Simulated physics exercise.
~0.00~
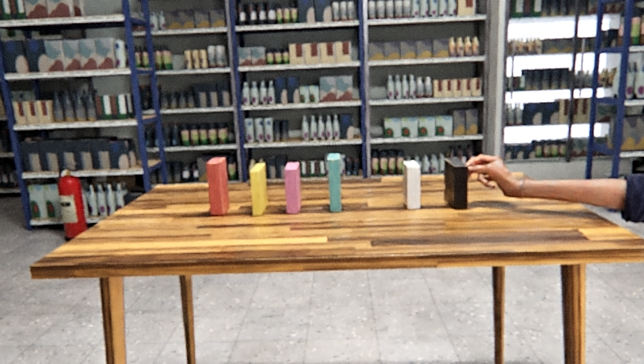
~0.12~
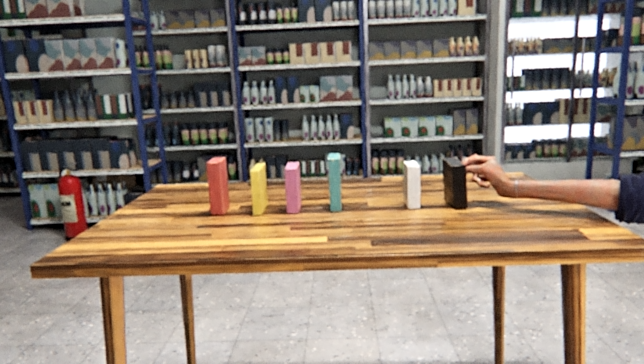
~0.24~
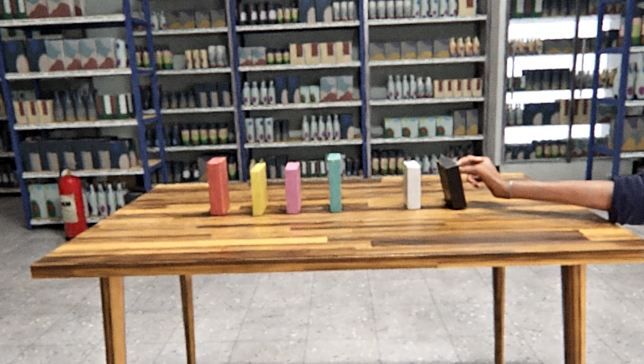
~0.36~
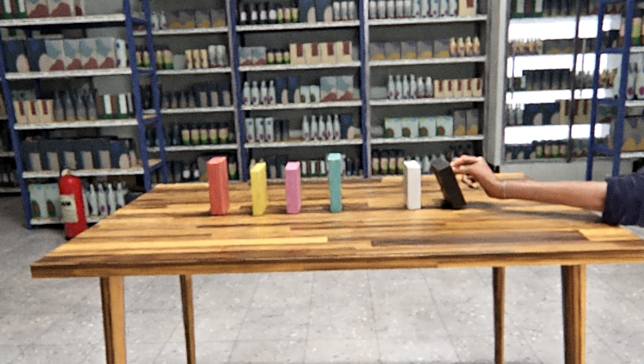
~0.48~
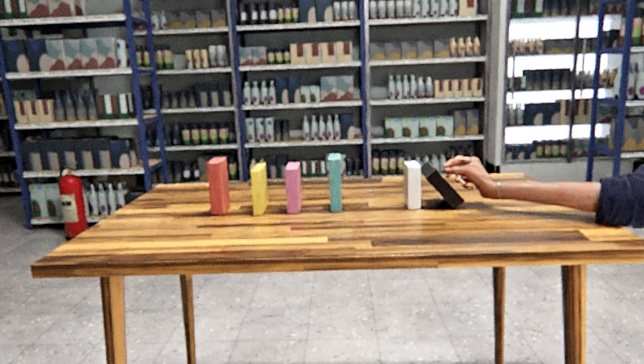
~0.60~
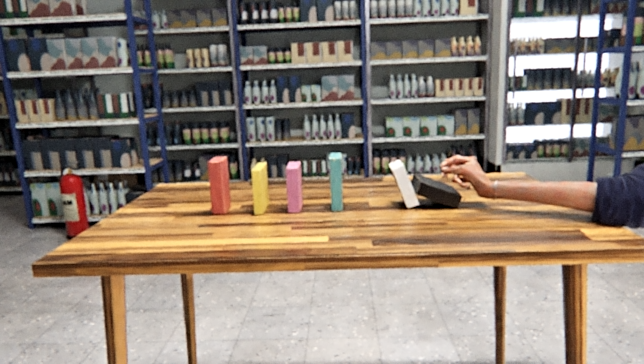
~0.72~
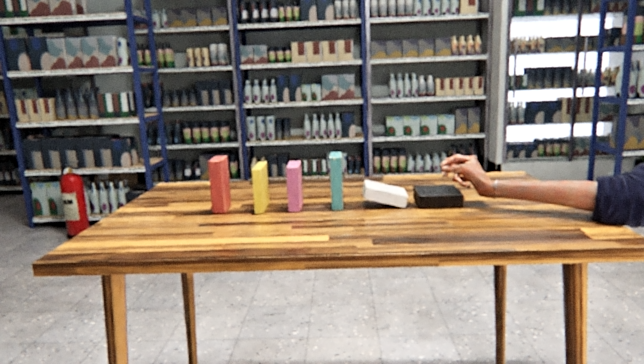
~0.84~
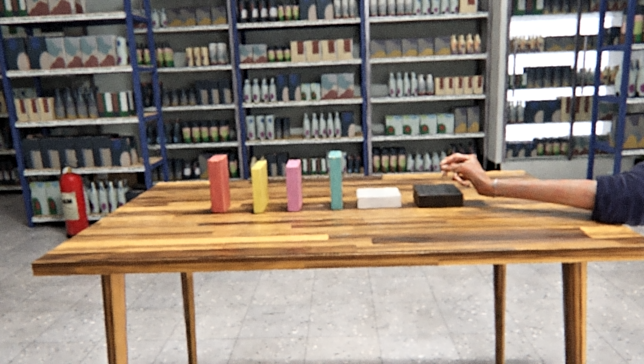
A hand tips the black block left, knocking down the white one; four others stay standing.
